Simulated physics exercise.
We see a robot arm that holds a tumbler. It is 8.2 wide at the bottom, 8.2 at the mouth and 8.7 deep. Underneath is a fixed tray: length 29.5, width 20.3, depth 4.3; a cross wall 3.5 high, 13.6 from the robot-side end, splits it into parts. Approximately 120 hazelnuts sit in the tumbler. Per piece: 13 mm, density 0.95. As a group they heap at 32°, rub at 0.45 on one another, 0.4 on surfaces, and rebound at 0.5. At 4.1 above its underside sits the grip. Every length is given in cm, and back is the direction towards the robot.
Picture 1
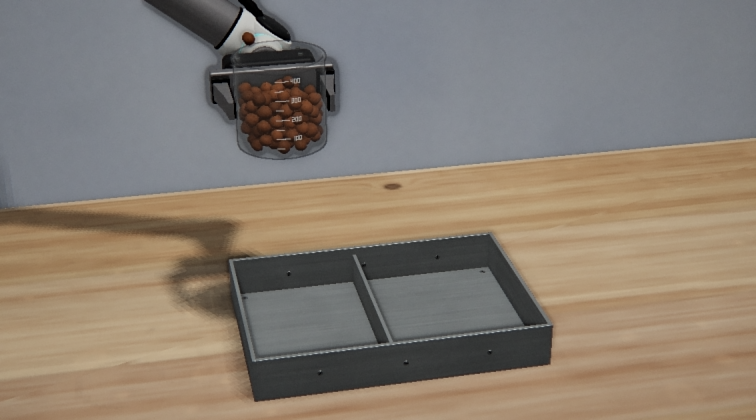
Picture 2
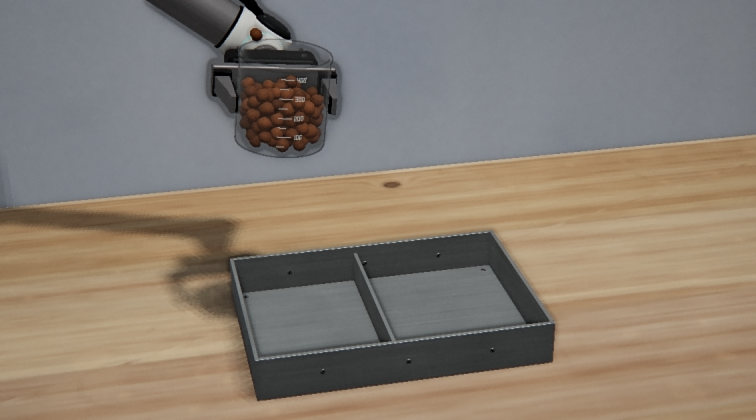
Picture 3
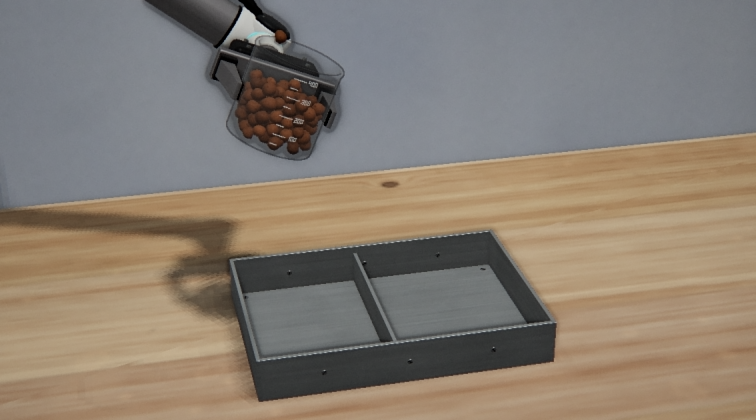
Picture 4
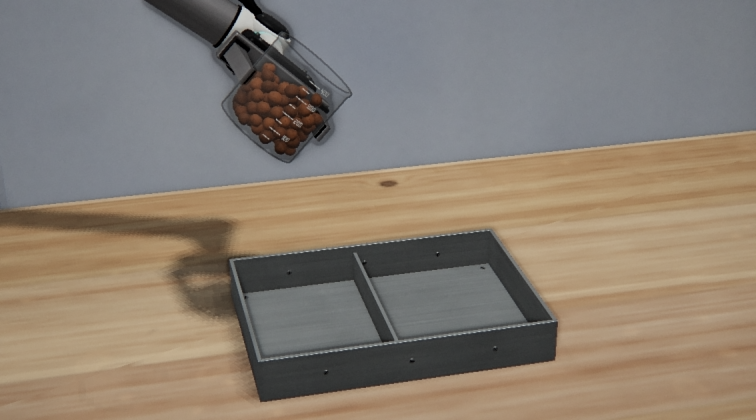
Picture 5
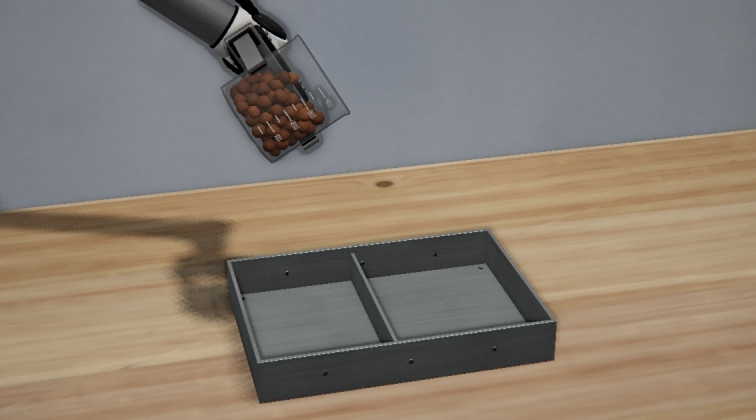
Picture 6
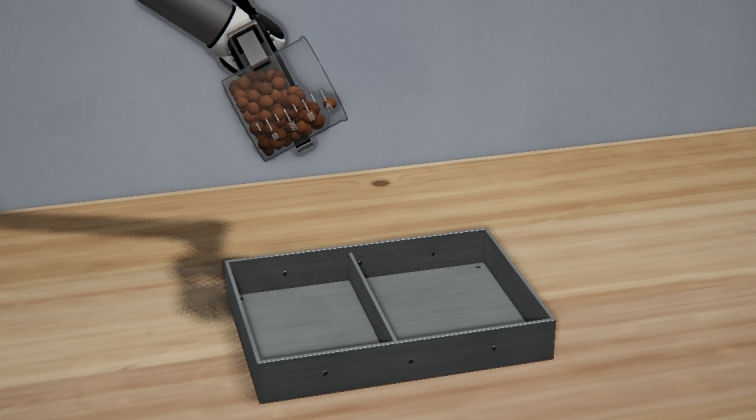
At the start, a robot arm holds a clear tumbler of hazelnuts nearly upright above a wooden surface, where a dark, divided tray sits empty. The arm then tilts the tumbler steadily forward, staying in nearly the same spot, until it leans steeply, with the nuts shifting toward its lowered side.
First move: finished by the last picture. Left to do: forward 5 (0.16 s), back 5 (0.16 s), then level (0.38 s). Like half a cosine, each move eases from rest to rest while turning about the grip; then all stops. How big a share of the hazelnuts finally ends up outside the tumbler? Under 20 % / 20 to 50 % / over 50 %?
Under 20 %.
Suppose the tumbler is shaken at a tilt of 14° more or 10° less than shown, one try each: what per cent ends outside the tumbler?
First try near 40 %, second near 5 %.
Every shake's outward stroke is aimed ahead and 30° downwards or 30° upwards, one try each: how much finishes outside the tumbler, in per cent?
You'd get about 0 per cent with the first setting and about 15 per cent with the second.
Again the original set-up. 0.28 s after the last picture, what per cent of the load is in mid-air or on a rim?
5 %.
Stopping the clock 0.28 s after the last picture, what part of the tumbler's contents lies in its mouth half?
About 50 percent.
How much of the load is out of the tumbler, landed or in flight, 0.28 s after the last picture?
Around 5 percent at that moment.
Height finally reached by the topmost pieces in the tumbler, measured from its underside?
I'd put it at close to 7.5 centimetres.
Then, 0.28 s on, tilted 66° forward, highest piece 28 above the table; 111 in the tumbler, 6 in flight or on a rim.
Then, 0.56 s on, tilted 20° forward, highest piece 30 above the table; 105 in the tumbler, 9 in the far-side part, 3 in the robot-side part.
Then, 0.90 s on, level, highest piece 30 above the table; 105 in the tumbler, 9 in the far-side part, 3 in the robot-side part.
Then, 1.95 s on, level, highest piece 30 above the table; 105 in the tumbler, 9 in the far-side part, 3 in the robot-side part.
In the end, 105 in the tumbler, 9 in the far-side part, 3 in the robot-side part. That is 10 % outside the tumbler.
